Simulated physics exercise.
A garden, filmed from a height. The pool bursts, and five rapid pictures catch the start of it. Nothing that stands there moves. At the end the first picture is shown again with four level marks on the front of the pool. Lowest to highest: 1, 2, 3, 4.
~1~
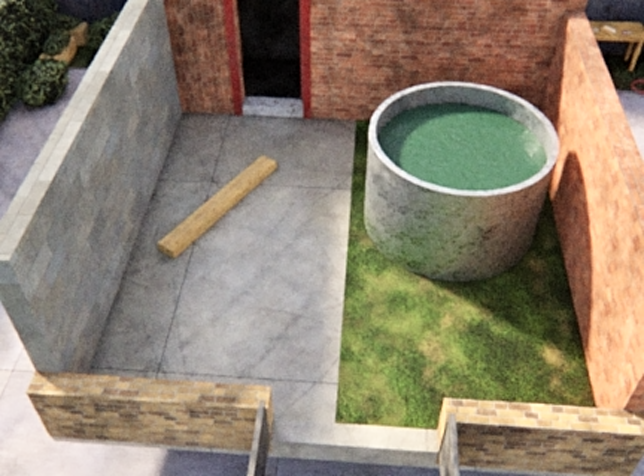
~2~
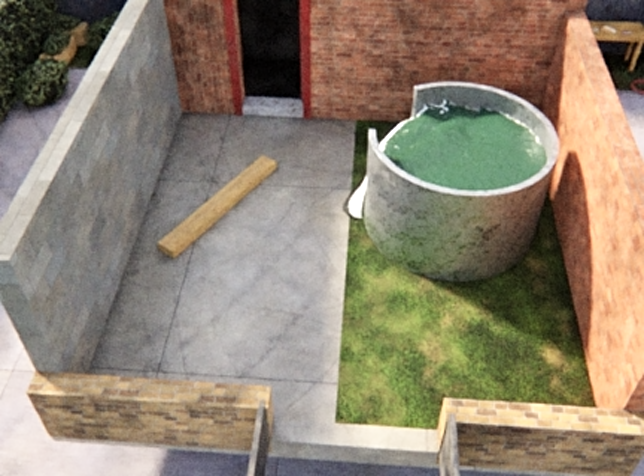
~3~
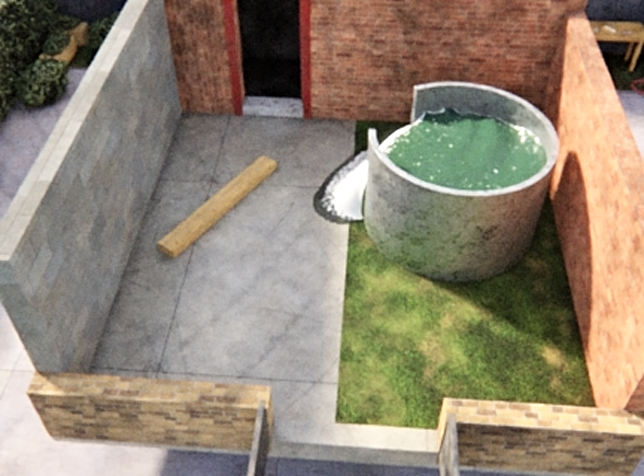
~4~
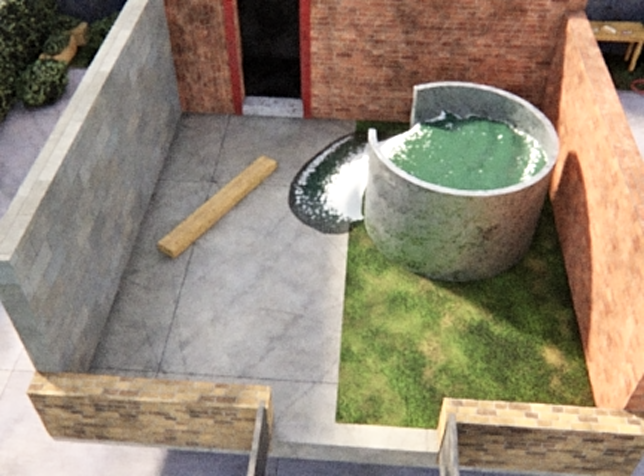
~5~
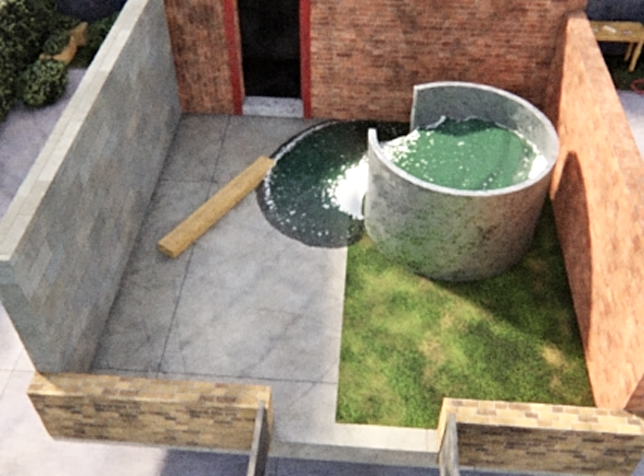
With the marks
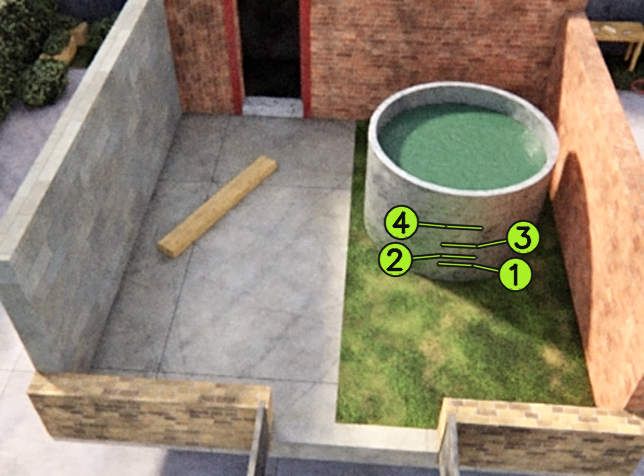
Green water pouring from a gap in a round grey tank and spreading left across courtyard paving to a wooden beam.
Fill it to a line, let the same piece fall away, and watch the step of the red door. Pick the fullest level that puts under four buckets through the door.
I would pick line 3.
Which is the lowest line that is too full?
It is 4.
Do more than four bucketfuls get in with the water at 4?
Yes, it does.
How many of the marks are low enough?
Three.
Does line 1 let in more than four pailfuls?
No.
On the marked copy, 1 at (456, 264); 2 at (457, 256); 3 at (459, 245); 4 at (463, 227); from the bottom up 1, 2, 3, 4.
Choosing 1, nothing gets over.
Choosing 2, nothing gets over.
Choosing 3, a bucket or two gets in.
Choosing 4, about 10 bucketfuls get in.
